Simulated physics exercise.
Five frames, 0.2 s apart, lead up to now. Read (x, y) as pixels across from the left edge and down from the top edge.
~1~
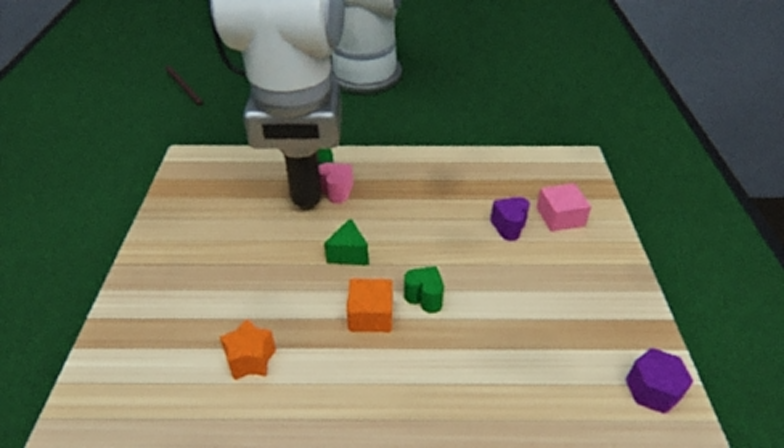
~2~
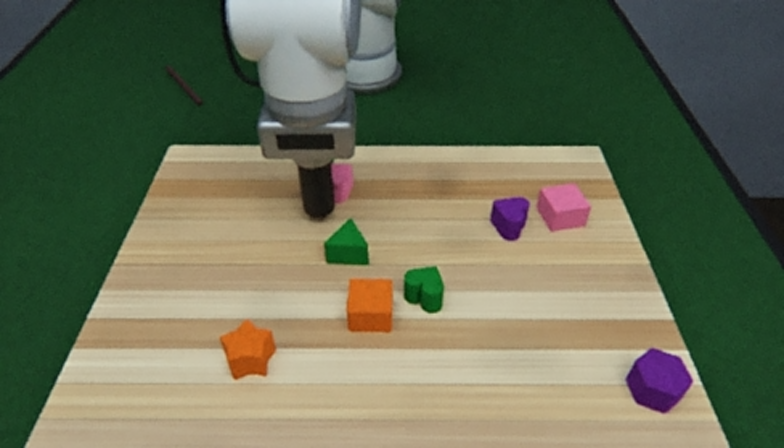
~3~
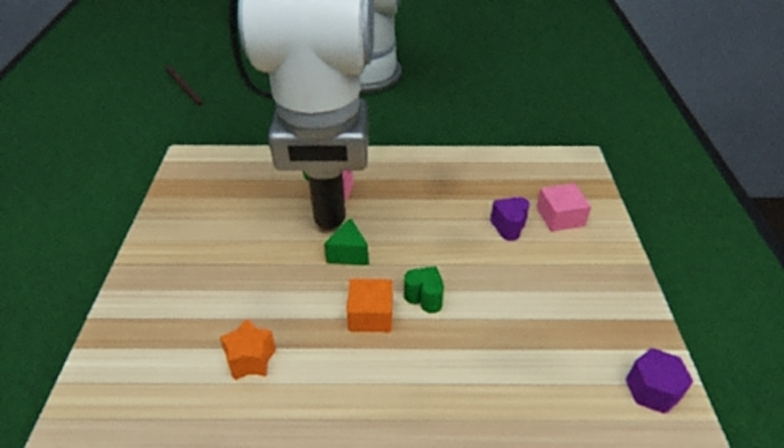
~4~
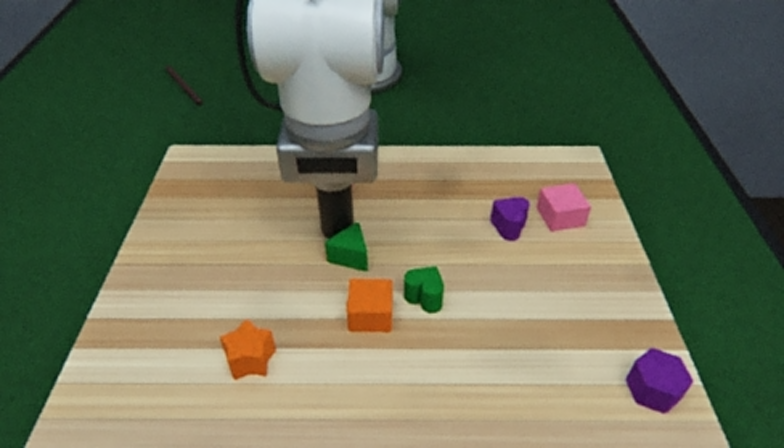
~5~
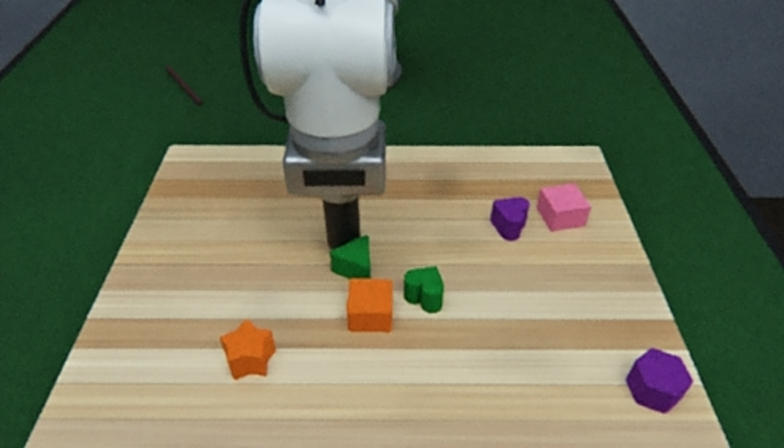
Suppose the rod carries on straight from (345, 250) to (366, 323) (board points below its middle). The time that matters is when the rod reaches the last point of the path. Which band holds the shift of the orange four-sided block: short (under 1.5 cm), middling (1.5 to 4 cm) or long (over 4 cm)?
Result: Over 4 cm.
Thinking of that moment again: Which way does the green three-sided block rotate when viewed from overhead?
Bird's-eye view: Counterclockwise.
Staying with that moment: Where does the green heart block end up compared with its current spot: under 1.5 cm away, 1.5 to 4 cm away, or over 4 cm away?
Short: Under 1.5 cm.
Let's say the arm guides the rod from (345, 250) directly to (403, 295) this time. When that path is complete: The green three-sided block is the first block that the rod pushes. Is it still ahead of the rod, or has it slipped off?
I expect it to be in front.
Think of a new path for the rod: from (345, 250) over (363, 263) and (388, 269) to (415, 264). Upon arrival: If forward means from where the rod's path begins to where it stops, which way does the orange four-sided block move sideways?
The shift is rightward.
What follows on the original path. One third of the way, rod at (351, 265); green three-sided block at (370, 272), turned 15° anticlockwise; orange four-sided block at (372, 302).
Two thirds of the way, rod at (358, 289); green three-sided block at (392, 285), turned 20° anticlockwise; orange four-sided block at (373, 313).
At the end, rod at (365, 315); green three-sided block at (400, 294), turned 55° anticlockwise; orange four-sided block at (381, 336); green heart block unmoved.
